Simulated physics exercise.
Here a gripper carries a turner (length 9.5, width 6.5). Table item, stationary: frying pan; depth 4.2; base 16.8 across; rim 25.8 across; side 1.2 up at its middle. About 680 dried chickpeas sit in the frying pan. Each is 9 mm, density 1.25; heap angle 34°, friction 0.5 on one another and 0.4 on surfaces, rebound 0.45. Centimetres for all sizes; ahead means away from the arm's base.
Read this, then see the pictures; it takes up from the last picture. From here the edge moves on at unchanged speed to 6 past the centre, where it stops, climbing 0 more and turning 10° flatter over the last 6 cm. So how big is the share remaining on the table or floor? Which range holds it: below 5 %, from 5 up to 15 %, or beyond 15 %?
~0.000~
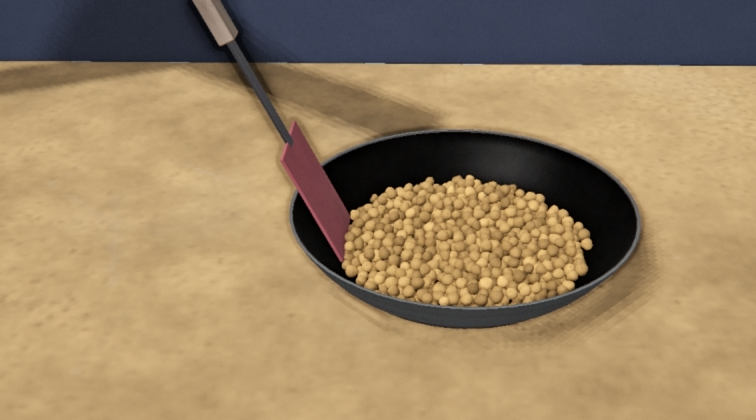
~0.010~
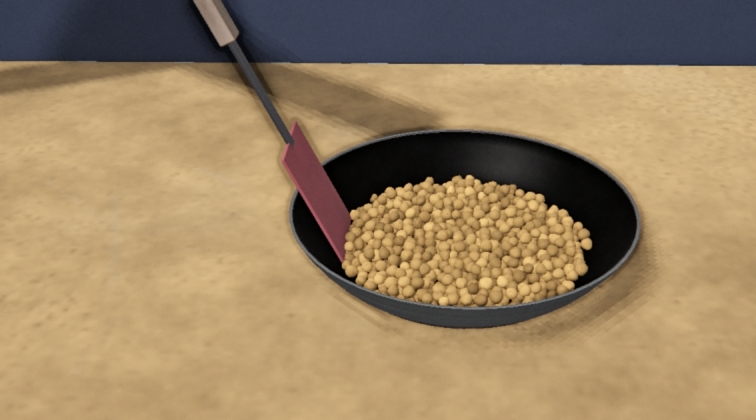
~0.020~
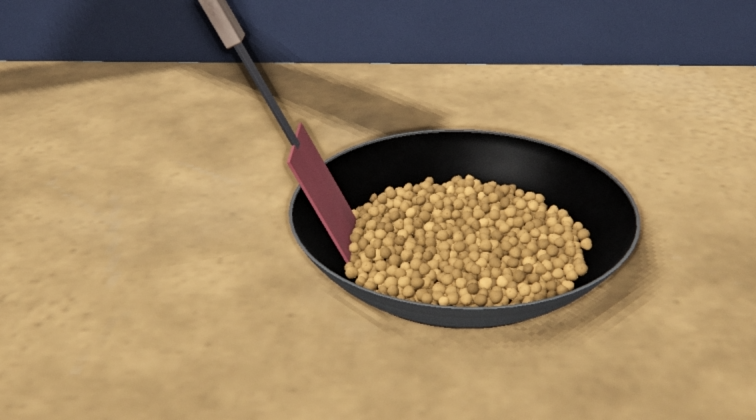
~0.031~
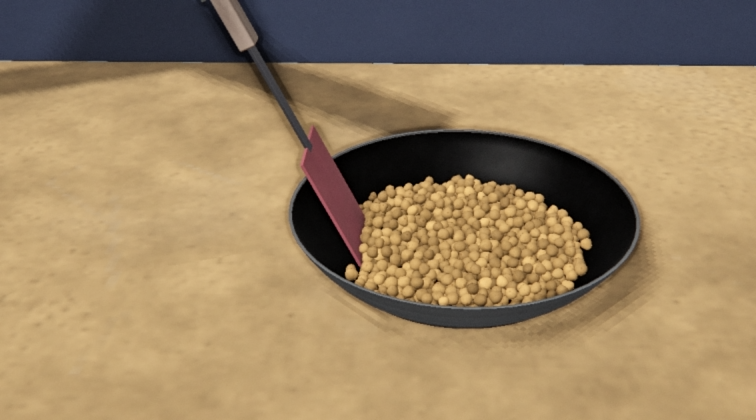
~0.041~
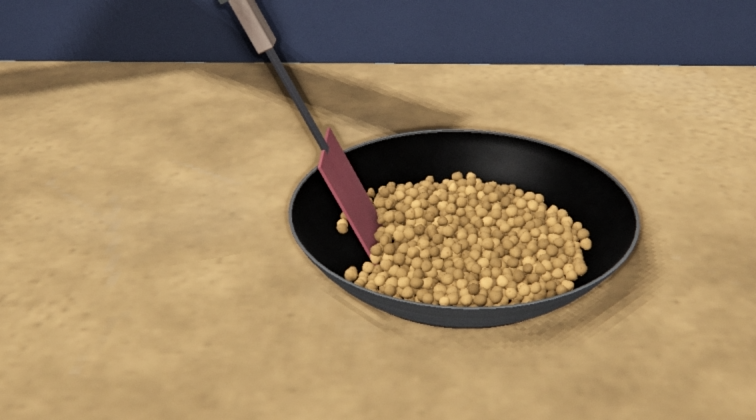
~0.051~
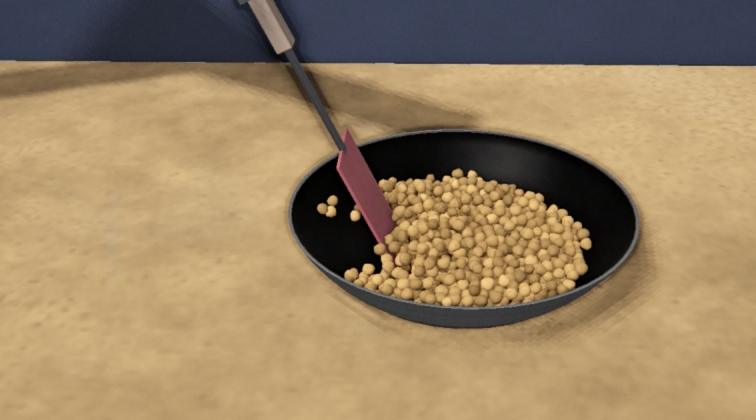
The range from 5 up to 15 %.
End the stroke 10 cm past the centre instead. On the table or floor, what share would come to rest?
Near 30 per cent.
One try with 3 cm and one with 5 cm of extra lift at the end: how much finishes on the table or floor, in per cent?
First try about 10 %, second try about 10 %.
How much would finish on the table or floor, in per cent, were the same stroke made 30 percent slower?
In that case, close to 0 per cent.
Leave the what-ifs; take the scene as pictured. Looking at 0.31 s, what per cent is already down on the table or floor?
My estimate is roughly 8 %.
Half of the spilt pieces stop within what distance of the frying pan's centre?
About 20 centimetres.
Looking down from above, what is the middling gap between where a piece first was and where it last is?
Some 3 cm.
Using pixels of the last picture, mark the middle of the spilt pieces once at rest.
(712, 257), roughly.
After 0.08 s, sloping 65°, highest piece 8 above the table; 682 in the frying pan, 1 on the blade or in flight.
After 0.10 s, sloping 62°, highest piece 11 above the table; 680 in the frying pan, 3 on the blade or in flight.
After 0.31 s, sloping 55°, highest piece 15 above the table; 628 in the frying pan, 51 on the table or floor, 4 on the blade or in flight.
After 1.36 s, sloping 55°, highest piece 4 above the table; 628 in the frying pan, 55 on the table or floor.
In the end, 628 in the frying pan, 55 on the table or floor. That is 8 % on the table or floor.
